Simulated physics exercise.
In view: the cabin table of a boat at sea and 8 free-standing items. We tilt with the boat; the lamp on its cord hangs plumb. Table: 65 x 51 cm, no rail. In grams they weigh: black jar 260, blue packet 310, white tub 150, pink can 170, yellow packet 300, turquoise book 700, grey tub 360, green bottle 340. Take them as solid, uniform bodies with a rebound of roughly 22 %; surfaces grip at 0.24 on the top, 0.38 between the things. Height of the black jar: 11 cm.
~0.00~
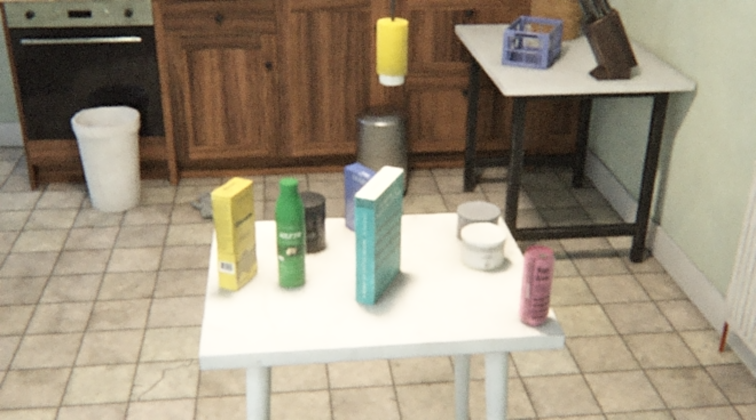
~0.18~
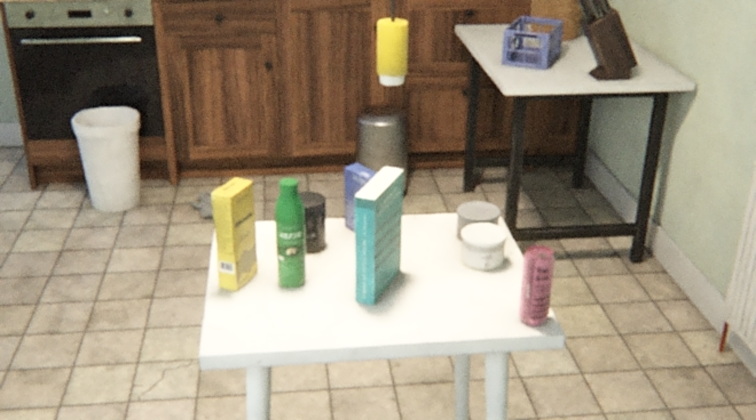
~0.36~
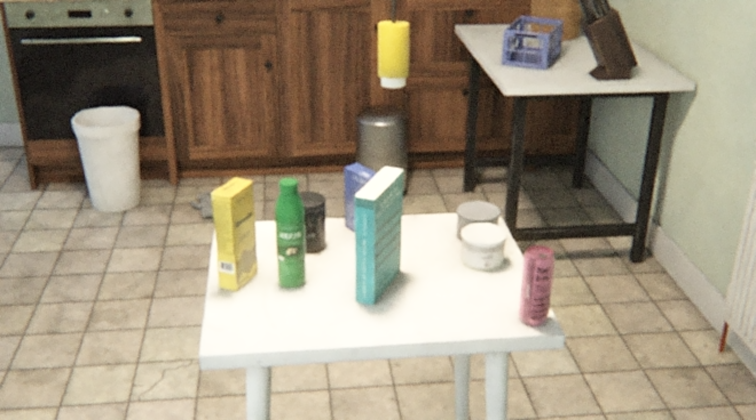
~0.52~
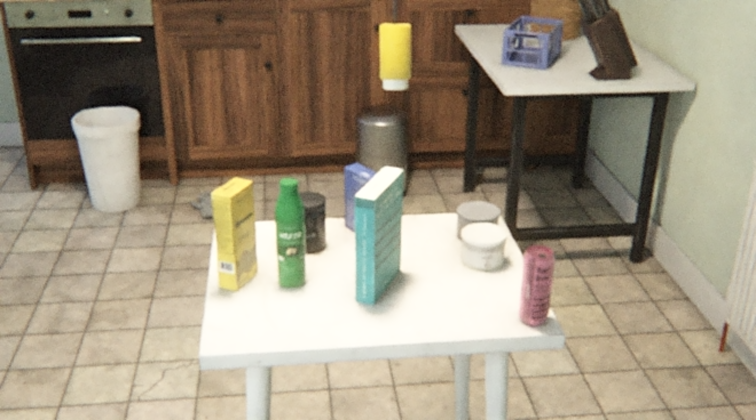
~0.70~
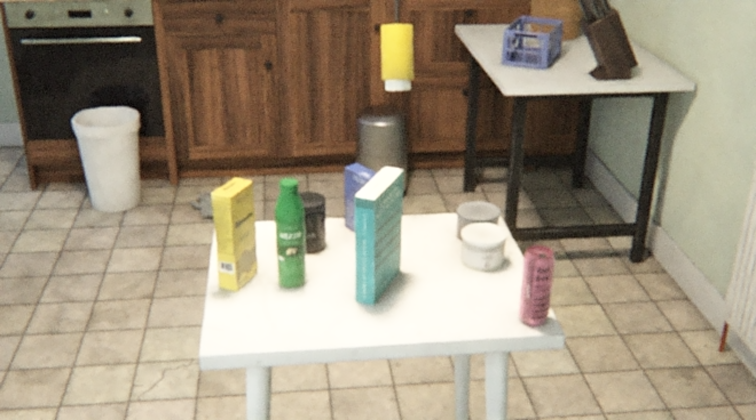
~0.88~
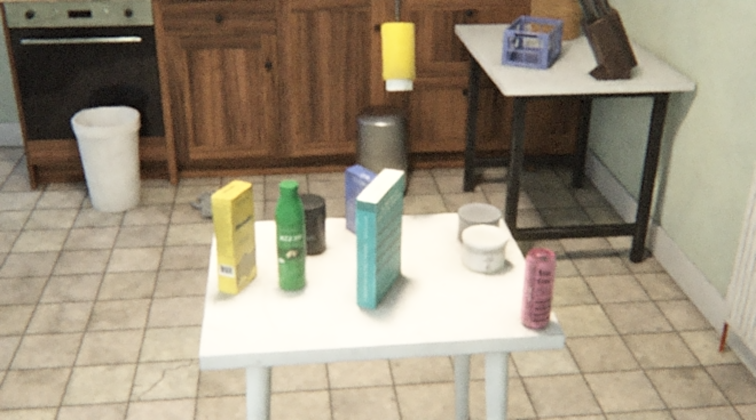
Kitchen with a white table of packets, tubs and bottles staying almost still while a hanging yellow lamp drifts slightly right.
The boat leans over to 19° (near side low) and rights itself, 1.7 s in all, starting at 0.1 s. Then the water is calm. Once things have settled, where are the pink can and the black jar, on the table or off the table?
The pink can goes over the edge; the black jar remains on top.
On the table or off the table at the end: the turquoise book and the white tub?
The turquoise book finishes off the table; the white tub ends on the table.
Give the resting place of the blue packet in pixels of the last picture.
Around (378, 251).
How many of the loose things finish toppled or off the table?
That comes to 2.
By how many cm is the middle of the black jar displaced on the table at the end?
About 21 cm.
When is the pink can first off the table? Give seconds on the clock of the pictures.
Near 1.1 s.
By 1.18 s, heel 16°, near side down; pink can now off the table; black jar 9 cm from its spot near (309, 241); yellow packet 10 cm from its spot.
By 1.38 s, heel 9°, near side down; black jar 17 cm from its spot near (311, 258); turquoise book 17 cm from its spot; blue packet 17 cm from its spot.
By 1.48 s, heel 6°, near side down; black jar 19 cm from its spot near (312, 266); turquoise book 21 cm from its spot; green bottle 20 cm from its spot.
By 1.88 s, boat level; turquoise book now off the table; black jar 21 cm from its spot near (312, 270); green bottle 21 cm from its spot.
When it is over (2.3 s), off the table, pink can and turquoise book; not toppled but over 5 cm from the start, black jar, blue packet, white tub, yellow packet, grey tub and green bottle. In the last view, black jar near (312, 270).
